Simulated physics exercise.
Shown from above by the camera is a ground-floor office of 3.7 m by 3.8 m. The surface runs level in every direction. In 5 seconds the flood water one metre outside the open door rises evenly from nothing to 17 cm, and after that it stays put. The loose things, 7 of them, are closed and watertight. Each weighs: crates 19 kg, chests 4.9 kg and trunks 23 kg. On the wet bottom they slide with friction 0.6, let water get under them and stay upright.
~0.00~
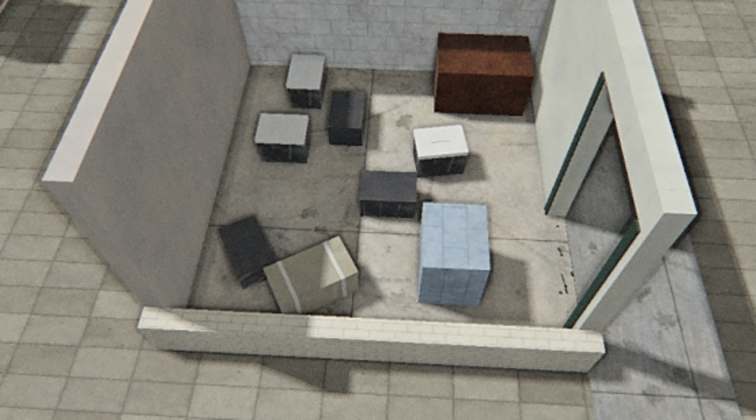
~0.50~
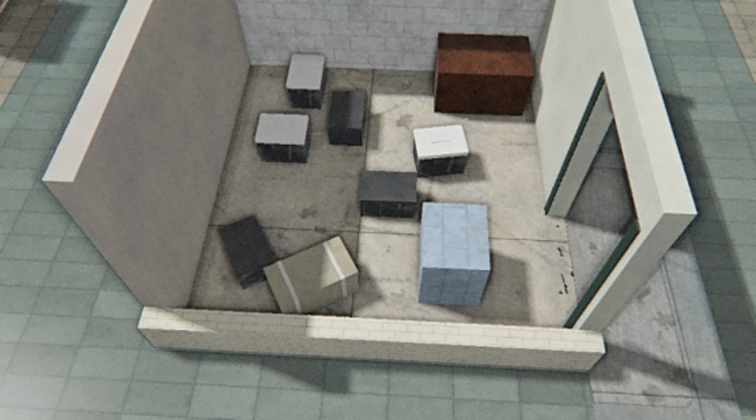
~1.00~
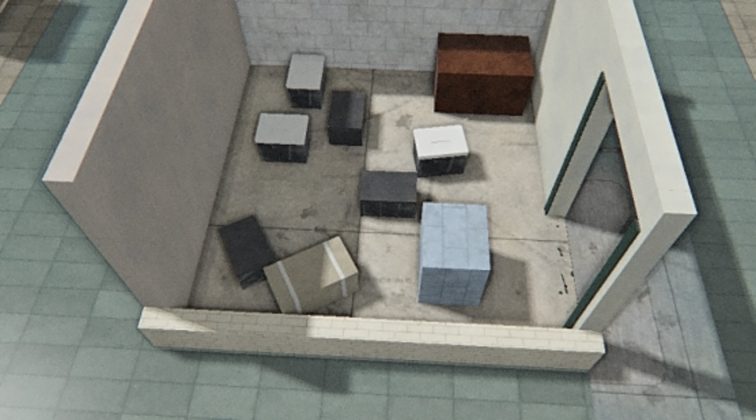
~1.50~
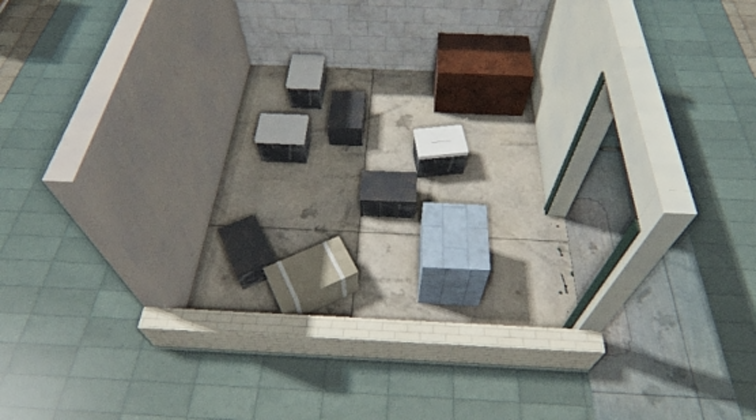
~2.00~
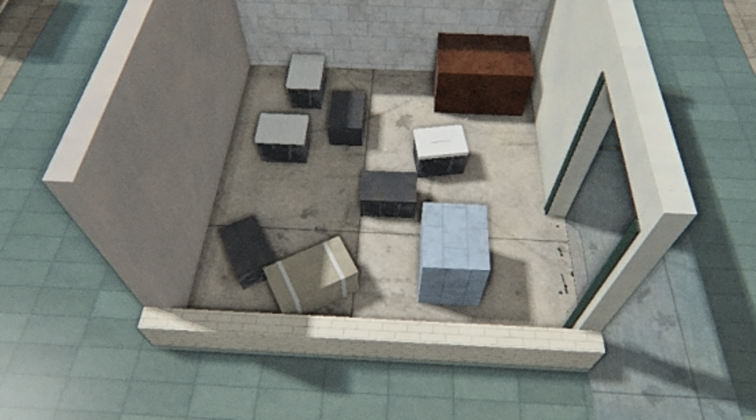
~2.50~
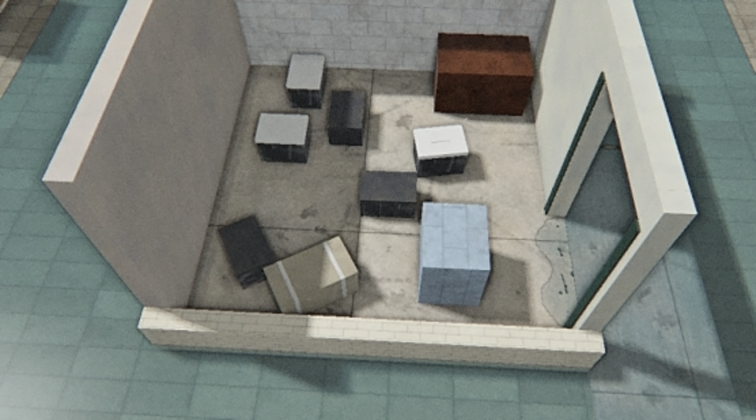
In the video, boxes of various colours sit still inside a roofless walled room seen from above, while the paving outside turns from grey to blue-green under shallow water and a thin wet patch appears inside the right-hand doorway.
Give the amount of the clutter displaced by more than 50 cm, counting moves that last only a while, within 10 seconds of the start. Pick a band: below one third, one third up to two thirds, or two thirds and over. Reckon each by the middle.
The share is below one third.
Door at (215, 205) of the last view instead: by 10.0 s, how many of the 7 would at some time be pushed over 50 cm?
That gives 3 of them.
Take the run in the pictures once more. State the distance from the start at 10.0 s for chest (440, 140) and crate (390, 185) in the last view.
In turn: 200 cm, 0 cm.
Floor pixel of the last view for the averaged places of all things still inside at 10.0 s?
Somewhere near (310, 167).
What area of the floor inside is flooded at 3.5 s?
1.0 m2.
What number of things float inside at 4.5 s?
Total: 0.
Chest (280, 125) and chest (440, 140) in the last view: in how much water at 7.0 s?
Around 1 cm and 5 cm.
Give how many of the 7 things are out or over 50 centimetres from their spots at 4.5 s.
At that time I count 0.
After 3.5 s 0 of 7 are over 50 cm from their spots; 0 afloat.
After 4.5 s 0 of 7 are over 50 cm from their spots; 0 afloat.
After 7.0 s 1 of 7 are over 50 cm from their spots; 1 afloat.
After 10.0 s 1 of 7 are over 50 cm from their spots, and 1 have been at some point; 3 afloat.
